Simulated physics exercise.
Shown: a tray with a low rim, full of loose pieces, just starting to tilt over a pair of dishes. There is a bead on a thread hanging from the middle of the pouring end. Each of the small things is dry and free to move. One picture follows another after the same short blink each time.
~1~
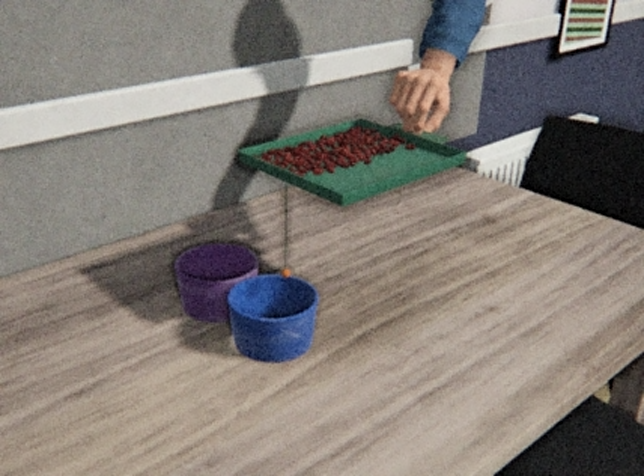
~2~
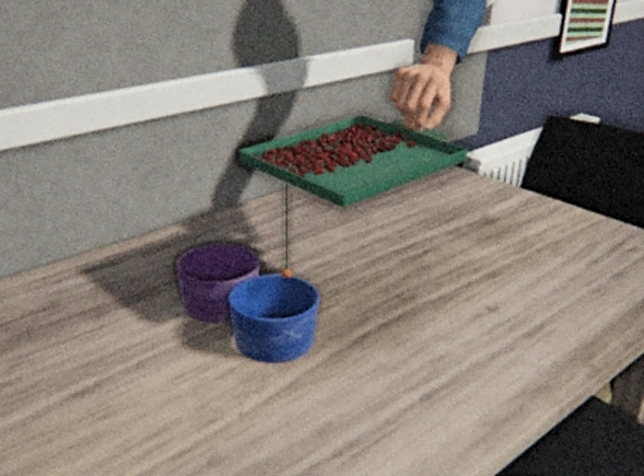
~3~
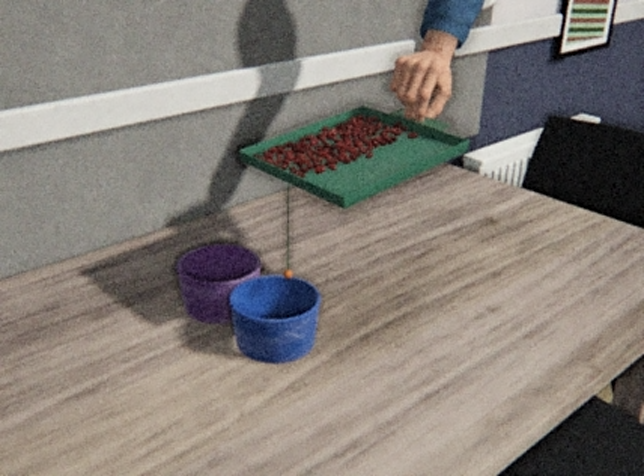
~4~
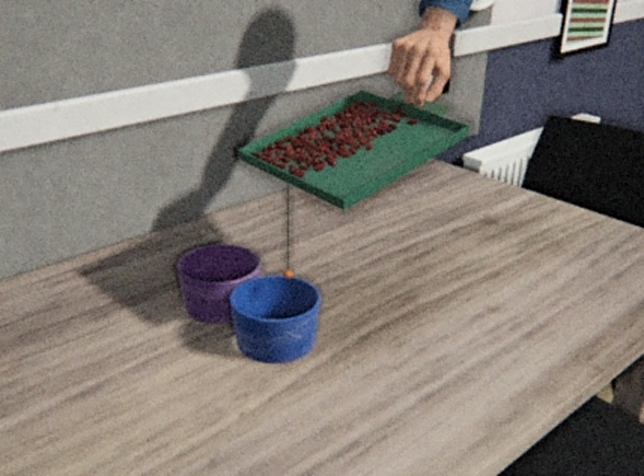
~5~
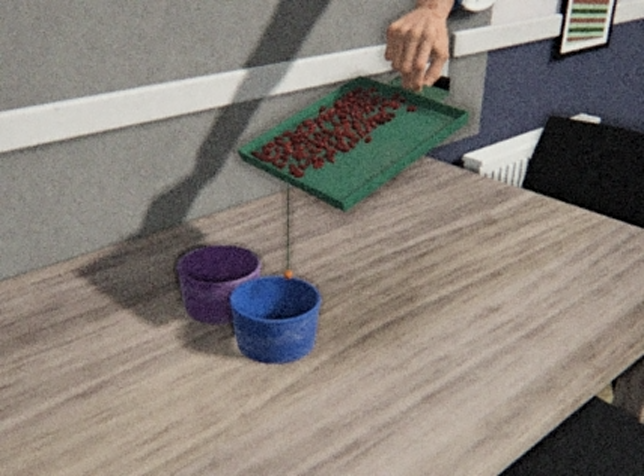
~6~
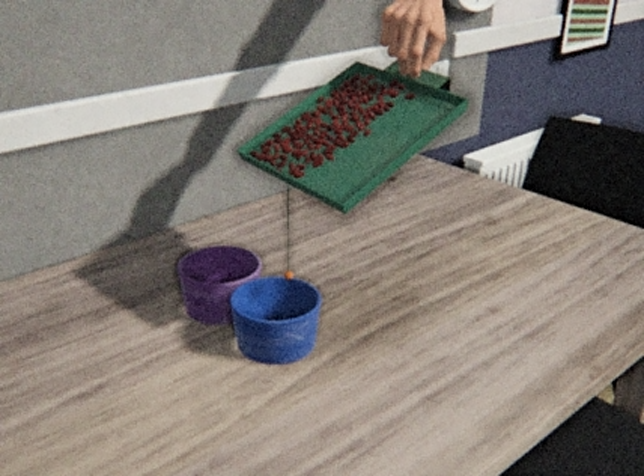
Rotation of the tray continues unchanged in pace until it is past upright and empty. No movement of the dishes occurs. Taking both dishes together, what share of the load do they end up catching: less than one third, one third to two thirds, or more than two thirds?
Most likely the dishes will trap one to two thirds of the load.
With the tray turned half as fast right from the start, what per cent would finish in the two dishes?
Roughly 50 percent.
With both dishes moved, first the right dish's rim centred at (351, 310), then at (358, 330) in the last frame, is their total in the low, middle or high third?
Less than a third; one to two thirds.
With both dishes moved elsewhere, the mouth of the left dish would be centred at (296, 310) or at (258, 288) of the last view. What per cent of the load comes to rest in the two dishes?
You'd get 60 in a hundred first and 80 in a hundred after that.
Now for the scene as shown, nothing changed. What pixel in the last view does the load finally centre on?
About (274, 354).
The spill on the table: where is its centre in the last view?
Centre, final frame: Roughly (282, 387).
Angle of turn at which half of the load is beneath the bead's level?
Close to 115 degrees, I reckon.
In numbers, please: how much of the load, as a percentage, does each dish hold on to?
The left dish gets close to 0 per cent and the right dish close to 40 per cent.
Just after the last frame, tray tipped steeply; almost all on the tray; just a few in the air.
A moment on, tray tipped past a quarter turn; roughly two thirds on the tray; about a tenth in the right dish; roughly a quarter outside both; about a tenth in the air.
Further on, tray tipped past a quarter turn; roughly half in the right dish; roughly half outside both.
When it is over, tray tipped past a quarter turn; roughly half in the right dish; not one in the left dish; roughly half outside both.
